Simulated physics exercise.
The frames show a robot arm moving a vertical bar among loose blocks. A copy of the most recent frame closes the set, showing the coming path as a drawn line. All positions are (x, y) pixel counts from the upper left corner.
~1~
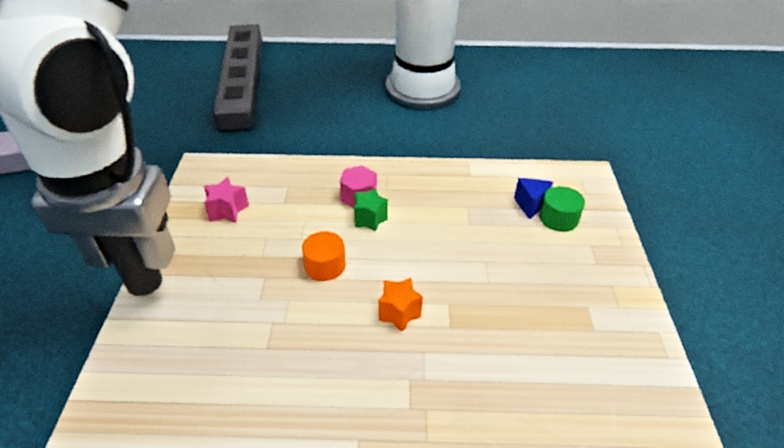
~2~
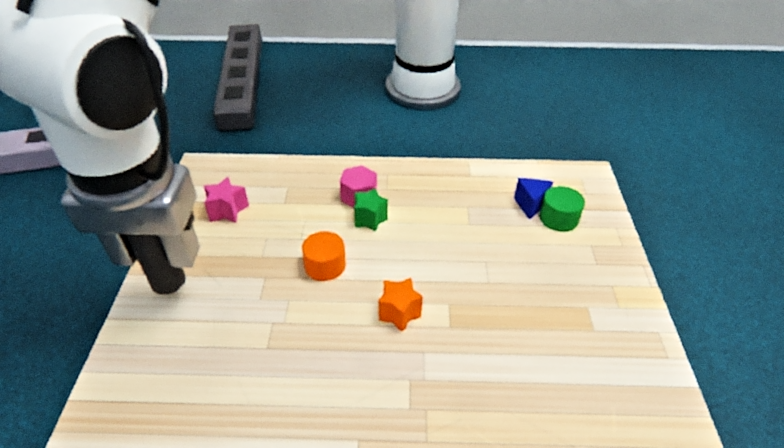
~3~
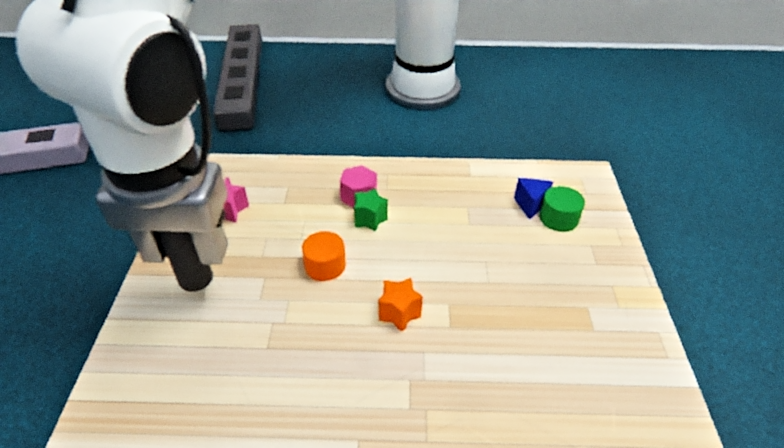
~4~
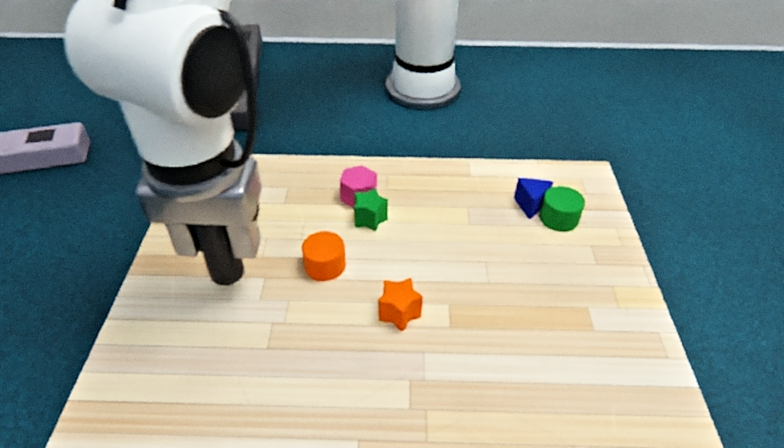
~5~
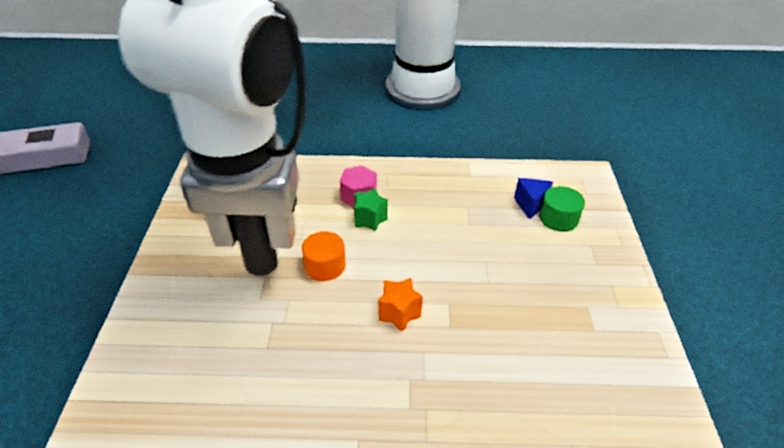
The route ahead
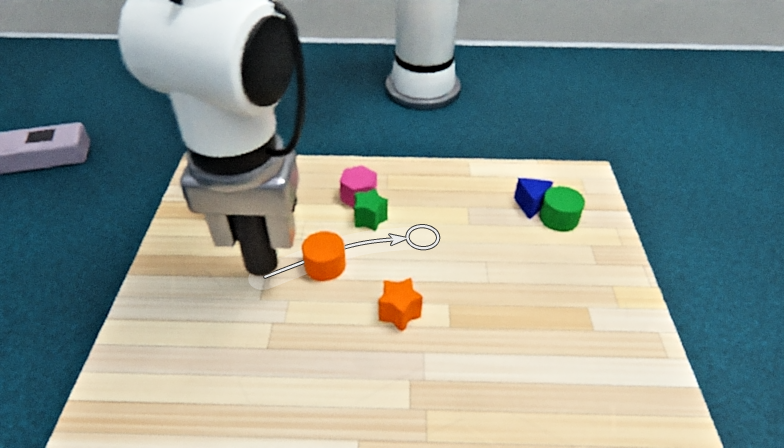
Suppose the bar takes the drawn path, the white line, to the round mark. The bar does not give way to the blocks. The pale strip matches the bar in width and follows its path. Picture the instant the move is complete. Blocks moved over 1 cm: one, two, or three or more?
Just one will move.
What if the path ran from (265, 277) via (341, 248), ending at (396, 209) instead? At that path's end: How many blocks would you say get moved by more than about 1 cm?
It should be three or more, as far as I can tell.
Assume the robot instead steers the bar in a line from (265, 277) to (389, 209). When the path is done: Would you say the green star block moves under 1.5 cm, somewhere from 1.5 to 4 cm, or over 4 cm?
Final distance: More than 4 cm.
Path on the board, from (265, 277) by way of (344, 248) to (423, 237).
The first path, step by step. One third of the way, bar (317, 243); orange circle (353, 242).
Two thirds of the way, bar (369, 229); orange circle (391, 243).
At the end, bar (424, 224); orange circle (403, 246); pink hexagon in place; green star block (373, 199), turned 20° anticlockwise.
